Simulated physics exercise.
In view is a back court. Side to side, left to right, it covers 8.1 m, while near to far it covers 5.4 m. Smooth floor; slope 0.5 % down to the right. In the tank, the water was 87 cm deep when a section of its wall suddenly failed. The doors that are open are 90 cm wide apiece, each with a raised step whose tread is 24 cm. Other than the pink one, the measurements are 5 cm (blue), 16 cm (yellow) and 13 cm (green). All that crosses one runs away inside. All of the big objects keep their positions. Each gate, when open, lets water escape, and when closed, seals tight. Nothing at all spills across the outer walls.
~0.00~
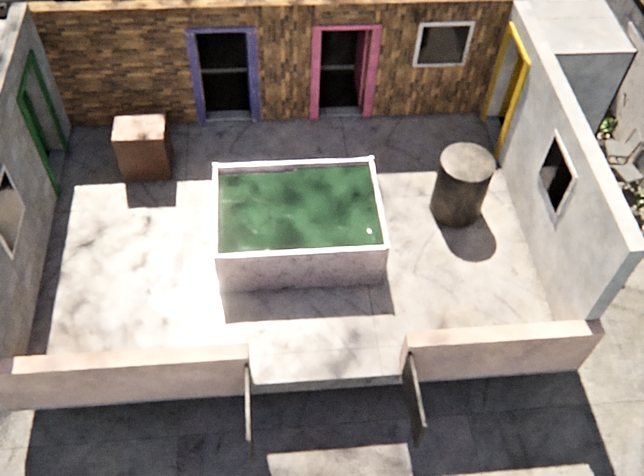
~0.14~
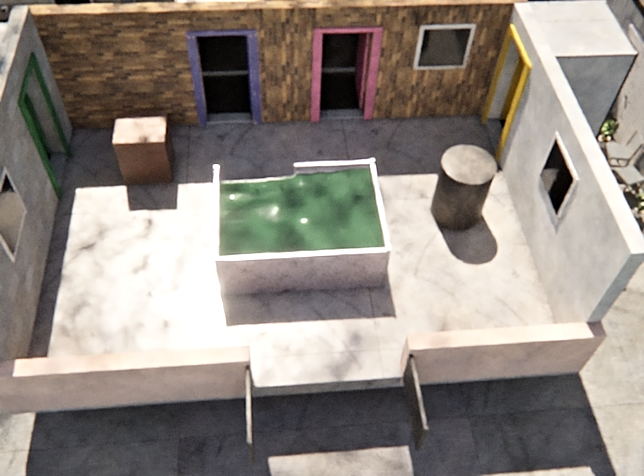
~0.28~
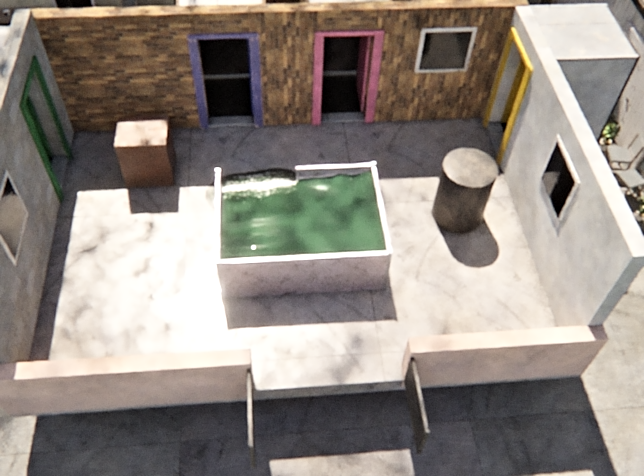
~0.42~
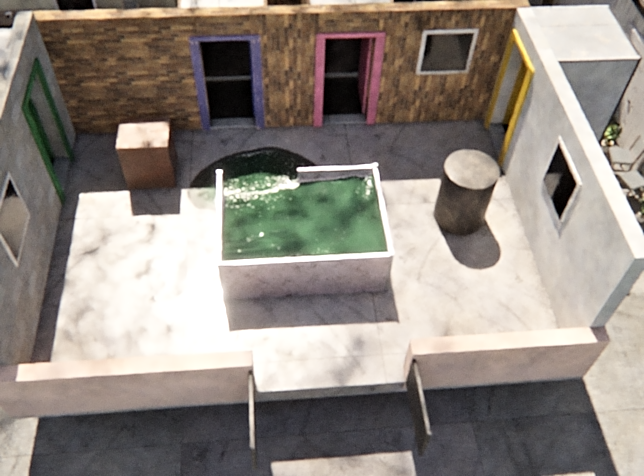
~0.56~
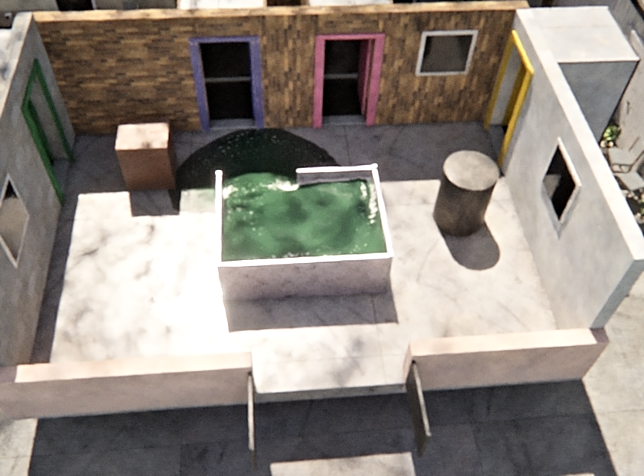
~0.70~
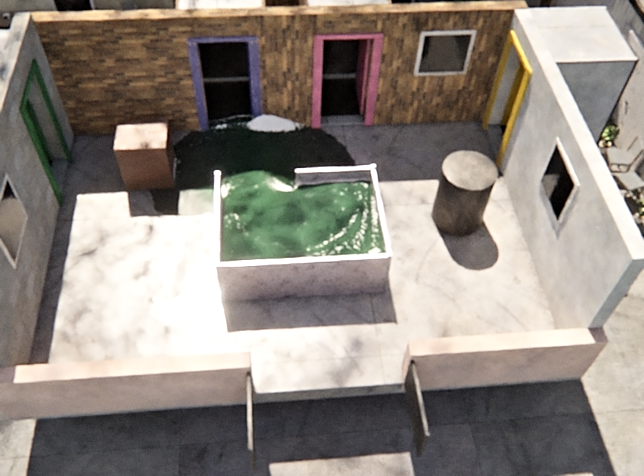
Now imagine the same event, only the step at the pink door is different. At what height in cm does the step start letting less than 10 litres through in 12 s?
At about 15 cm.
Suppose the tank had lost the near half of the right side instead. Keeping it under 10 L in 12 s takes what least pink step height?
Then it needs around 6.0 cm.
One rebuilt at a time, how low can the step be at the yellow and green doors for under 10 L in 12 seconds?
About 18 cm at yellow and 18 cm at green.
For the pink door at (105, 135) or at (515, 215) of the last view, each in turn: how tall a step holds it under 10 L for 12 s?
In turn: Roughly 19 cm, roughly 9.5 cm.
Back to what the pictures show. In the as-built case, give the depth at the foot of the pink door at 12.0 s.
Depth: Near 4.5 cm.
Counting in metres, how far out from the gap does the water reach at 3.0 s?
Near 4.8 m, more or less.
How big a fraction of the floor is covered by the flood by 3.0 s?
Approximately 40 % of the floor.
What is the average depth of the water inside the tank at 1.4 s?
The mean depth is roughly 57 cm.
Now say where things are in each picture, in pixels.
The tank at (298, 208) is whole and still, 87 cm deep; the pink door at (343, 77) is dry, in the first frame.
Water pours out on the far side and has run 0.3 m, to a hidden place; about 8 cm deep outside, 87 cm at the back, in the second frame.
The gap is on the far side, the front 0.8 m out at a hidden place; the back of the tank holds 87 cm, in the third frame.
The front is at (265, 150), 1.5 m from the gap on the far side; 2.6 m2 of floor is wet, 84 cm left at the back, in the fourth frame.
The front is at (248, 130), 2.1 m from the gap on the far side; 4.8 m2 of floor is wet, 74 cm left at the back, in the fifth frame.
Water pours out on the far side and has run 2.3 m, to (222, 121); about 6 cm deep outside, 74 cm at the back; 0.5 m in a straight line remain to the pink door at (345, 85), in the sixth frame.
After 1.4 s water covers 20 % of the floor, deepest (48 cm) near (262, 134); 15 cm at the pink door, 13 litres in over its 5 cm step.
After 3.0 s water covers 40 % of the floor, deepest (32 cm) near (262, 134); 12 cm at the pink door, 62 litres in over its 5 cm step.
After 12.0 s water covers 100 % of the floor, deepest (11 cm) near (533, 289); 4 cm at the pink door, 110 litres in over its 5 cm step.
At the pink door as built, the water arrived by 0.9 s and peaked near 15 cm at 1.4 s.
Run again over the same 12 s with other heights there, 22 litres in over 12.5 cm, 5 litres over 17 cm. The limit of 10 litres is kept from about 15 cm up.
